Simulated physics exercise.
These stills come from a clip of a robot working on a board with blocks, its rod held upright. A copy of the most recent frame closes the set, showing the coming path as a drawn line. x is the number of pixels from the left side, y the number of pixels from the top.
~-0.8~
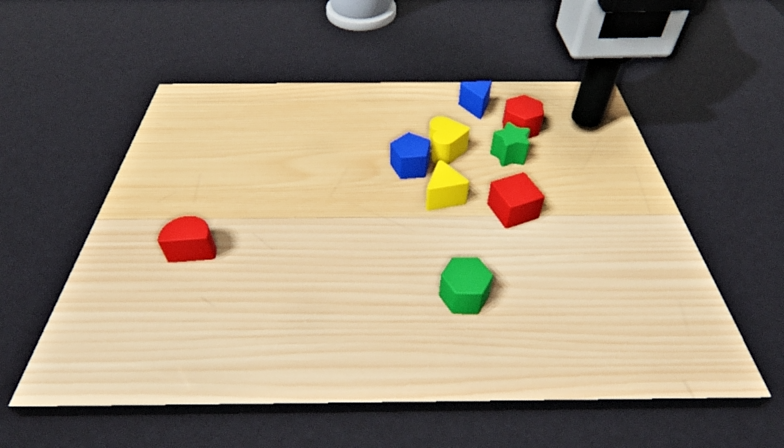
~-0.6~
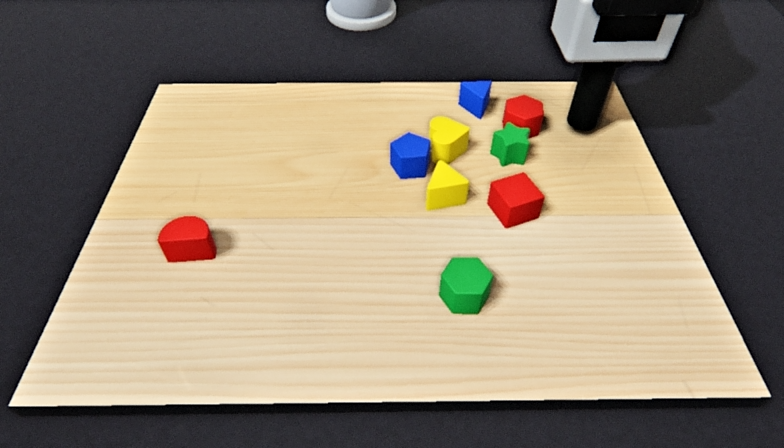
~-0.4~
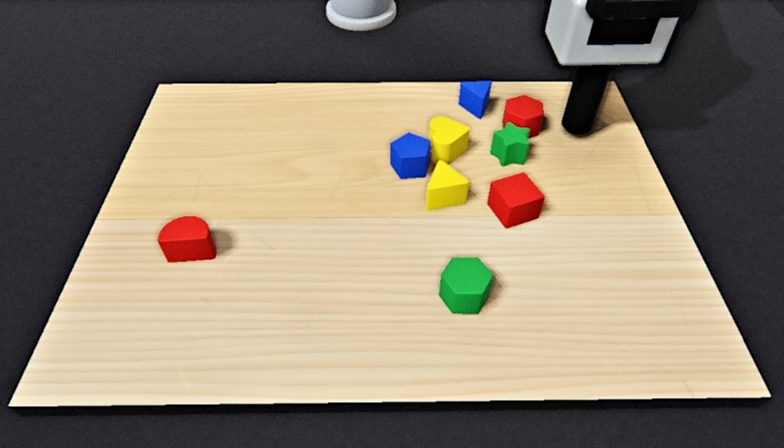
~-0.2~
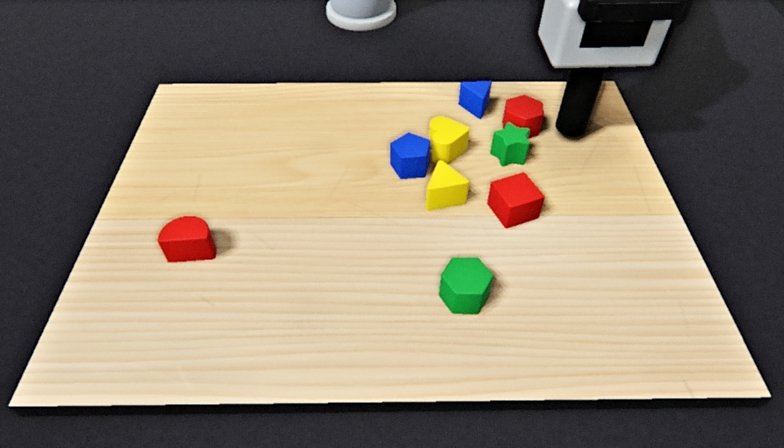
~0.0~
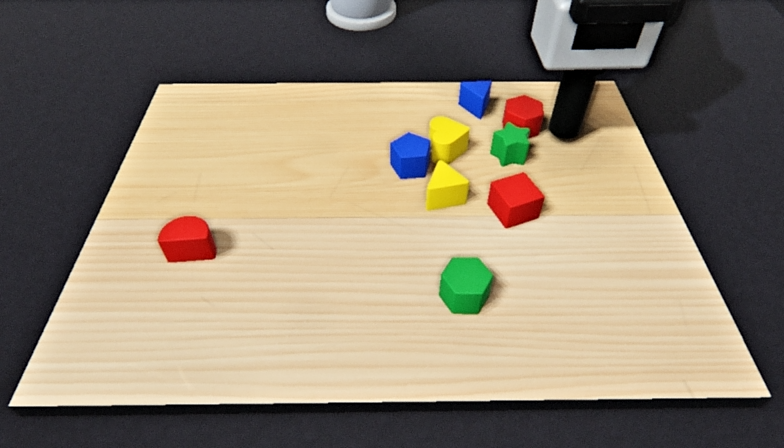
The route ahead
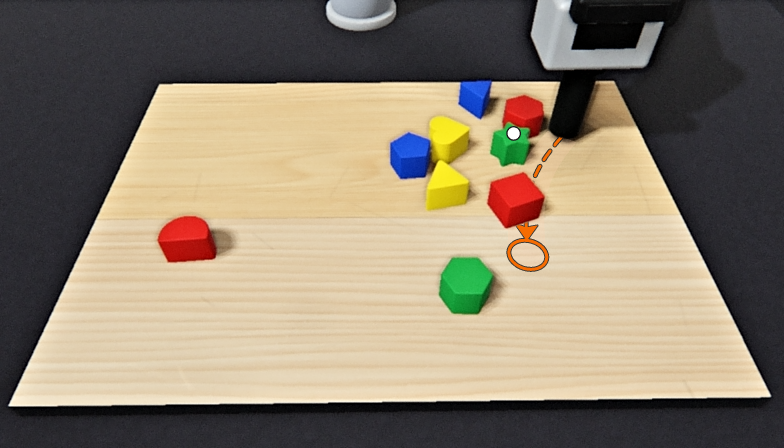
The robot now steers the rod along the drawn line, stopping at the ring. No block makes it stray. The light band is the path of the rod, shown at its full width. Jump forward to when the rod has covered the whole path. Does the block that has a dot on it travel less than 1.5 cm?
I expect so.
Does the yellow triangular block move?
I'd say no.
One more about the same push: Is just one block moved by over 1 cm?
That would be a yes.
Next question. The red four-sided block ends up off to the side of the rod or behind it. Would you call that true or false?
This is true.
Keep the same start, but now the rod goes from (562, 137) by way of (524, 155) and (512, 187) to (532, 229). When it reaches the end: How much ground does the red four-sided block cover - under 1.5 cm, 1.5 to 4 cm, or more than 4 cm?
Over 4 cm.
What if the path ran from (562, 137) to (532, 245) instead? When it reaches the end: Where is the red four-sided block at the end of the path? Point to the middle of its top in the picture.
I'd place it at (502, 197), taking the centre of its top.
Drawn move, from (562, 137) by way of (531, 186) to (528, 255); the dot is on the green star.
The first path, step by step. One third of the way, rod (541, 160); nothing pushed yet.
Two thirds of the way, rod (529, 200); red four-sided block (506, 202), turned 15° anticlockwise.
At the end, rod (530, 247); yellow triangular block still; green star still; red four-sided block (491, 217), turned 25° clockwise.
